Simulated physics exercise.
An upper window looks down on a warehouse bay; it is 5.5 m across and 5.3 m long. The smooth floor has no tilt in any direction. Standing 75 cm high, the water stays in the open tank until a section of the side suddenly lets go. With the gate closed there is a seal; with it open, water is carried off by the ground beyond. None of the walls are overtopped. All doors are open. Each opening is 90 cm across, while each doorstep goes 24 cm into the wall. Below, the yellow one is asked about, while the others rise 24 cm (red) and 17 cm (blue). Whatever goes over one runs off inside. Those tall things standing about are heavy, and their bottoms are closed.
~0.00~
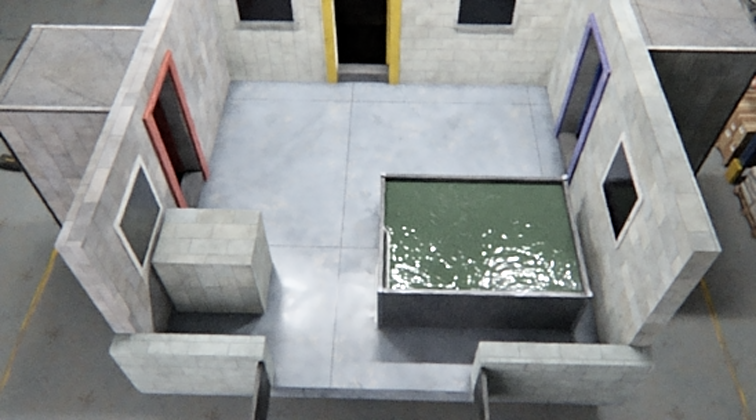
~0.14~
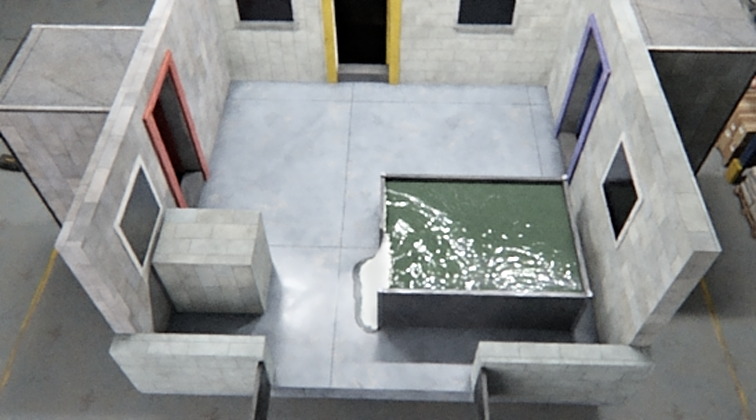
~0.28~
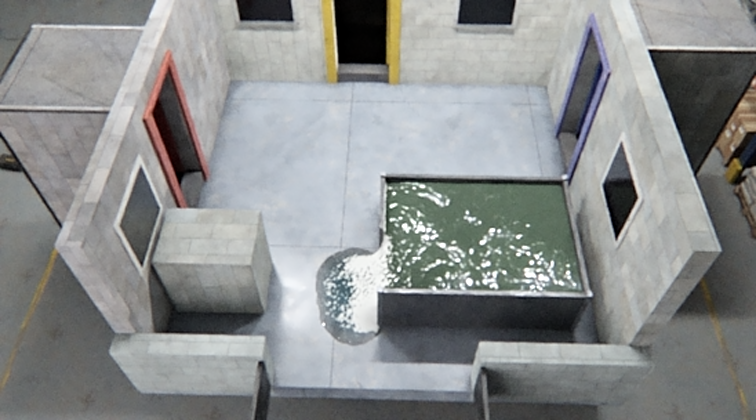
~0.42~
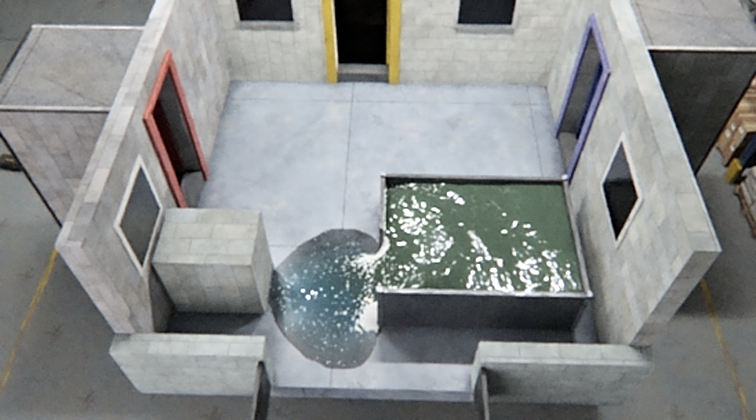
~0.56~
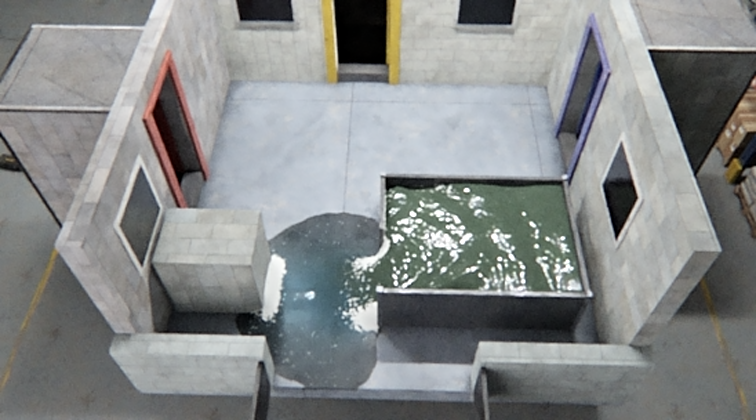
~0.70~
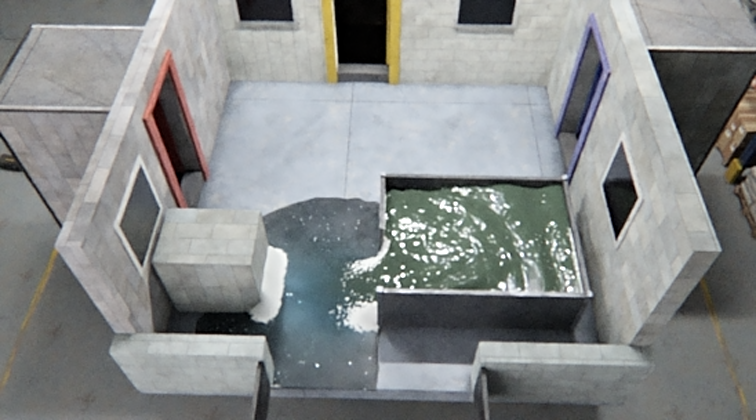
Water pours from the tank's left side and spreads across the floor around a block.
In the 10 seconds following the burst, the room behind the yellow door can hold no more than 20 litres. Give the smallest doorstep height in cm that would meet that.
The doorstep would need to be about 7 cm high.
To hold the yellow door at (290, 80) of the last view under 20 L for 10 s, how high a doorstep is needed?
Roughly 17 cm.
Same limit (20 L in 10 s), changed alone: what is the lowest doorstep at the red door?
For red, a step near 12.0 cm.
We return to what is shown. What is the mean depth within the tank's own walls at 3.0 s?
The average depth is some 38 cm.
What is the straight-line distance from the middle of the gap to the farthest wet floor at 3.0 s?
Roughly 5.0 metres.
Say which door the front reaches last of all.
That would be the blue door.
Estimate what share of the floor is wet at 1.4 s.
Approximately 25 % of the floor.
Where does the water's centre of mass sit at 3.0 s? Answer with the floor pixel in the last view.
The water's centre is at about (373, 256).
After 1.4 s water covers 25 % of the floor, deepest (52 cm) near (159, 364); it has not reached the yellow door.
After 3.0 s water covers 50 % of the floor, deepest (40 cm) near (159, 364); it has not reached the yellow door.
After 10.0 s water covers 95 % of the floor, deepest (14 cm) near (560, 175); 6 cm at the yellow door, 0 litres in over its 21 cm doorstep.
At the yellow door as built, the water arrived by 3.2 s and peaked near 12 cm at 6.0 s.
With a doorstep of 6 cm, 27 litres would have come in within the 10 s; with 8 cm, 11 litres. So under 20 litres takes about 7 cm.
